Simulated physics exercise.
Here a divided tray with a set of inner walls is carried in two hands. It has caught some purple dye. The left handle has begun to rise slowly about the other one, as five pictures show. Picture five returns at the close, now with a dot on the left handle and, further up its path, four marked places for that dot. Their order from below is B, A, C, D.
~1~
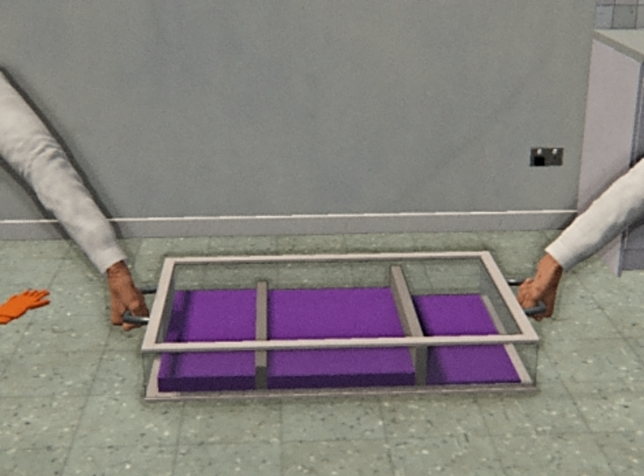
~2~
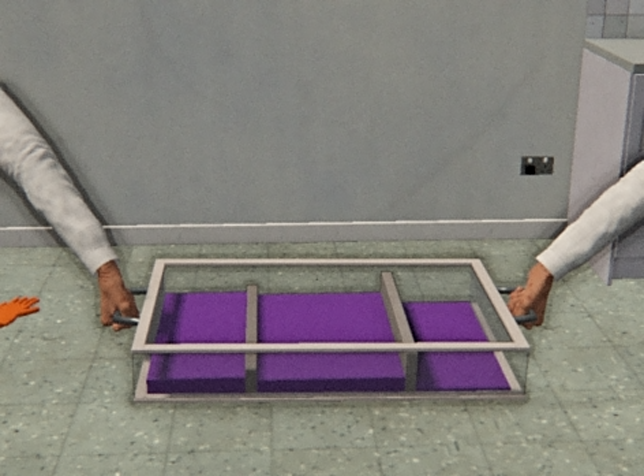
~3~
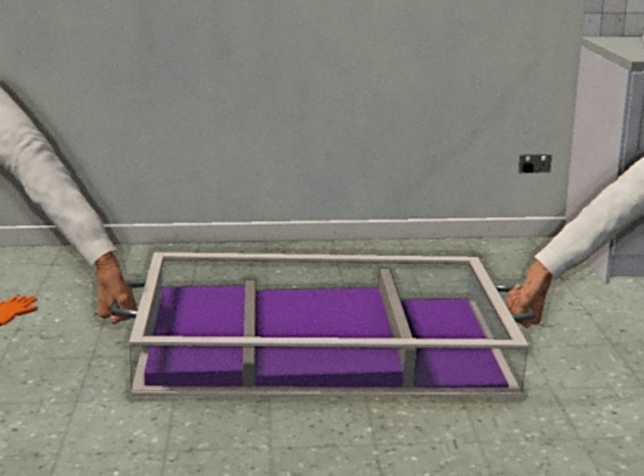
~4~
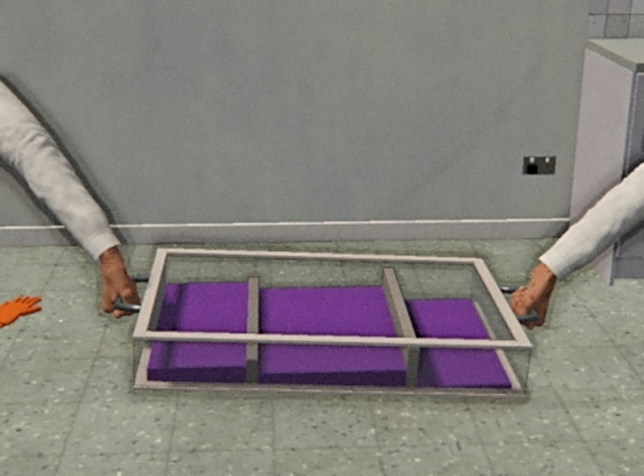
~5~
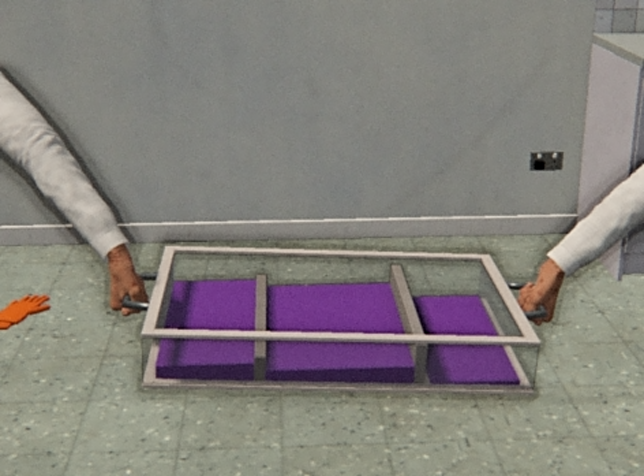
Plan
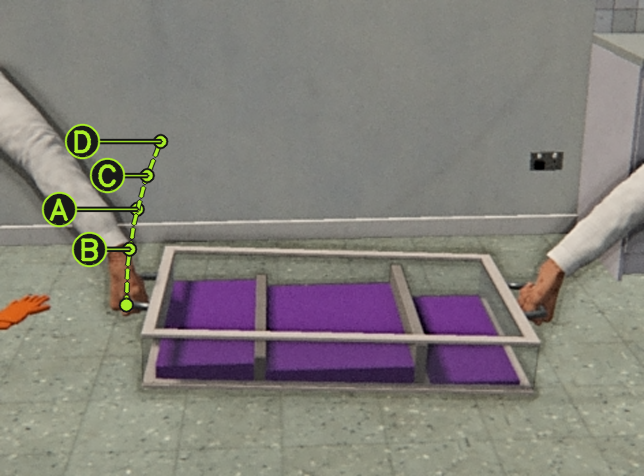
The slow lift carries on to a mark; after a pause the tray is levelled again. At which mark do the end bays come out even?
Stop C does it best.
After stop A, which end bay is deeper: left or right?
The left end bay.
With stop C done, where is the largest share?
That is the middle bay.
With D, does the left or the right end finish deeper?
The right end bay.
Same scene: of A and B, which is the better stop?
Here it is stop A.
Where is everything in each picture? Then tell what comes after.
The tray is level; deepest in the left bay, at (215, 329), shallowest in the right; left handle at (131, 305), in the first picture.
Tipped about 1° down to the right; no wall is crossed; left handle at (121, 306), in the second picture.
Tipped about 2° down to the right; no wall is crossed; left handle at (119, 298), in the third picture.
Tipped about 3° down to the right; no wall is crossed; left handle at (123, 293), in the fourth picture.
Tipped about 3° down to the right; deepest in the left bay, at (213, 319), shallowest in the right; left handle at (131, 291), in the fifth picture.
On the marked copy, A at (137, 209); B at (129, 249); C at (147, 175); D at (160, 141).
If A is chosen, the left end bay stands much deeper than the other; nothing spills.
If B is chosen, the left end bay stands much deeper than the other; nothing spills.
If C is chosen, the two end bays stand about equally deep; nothing spills.
If D is chosen, the right end bay stands much deeper than the other; nothing spills.
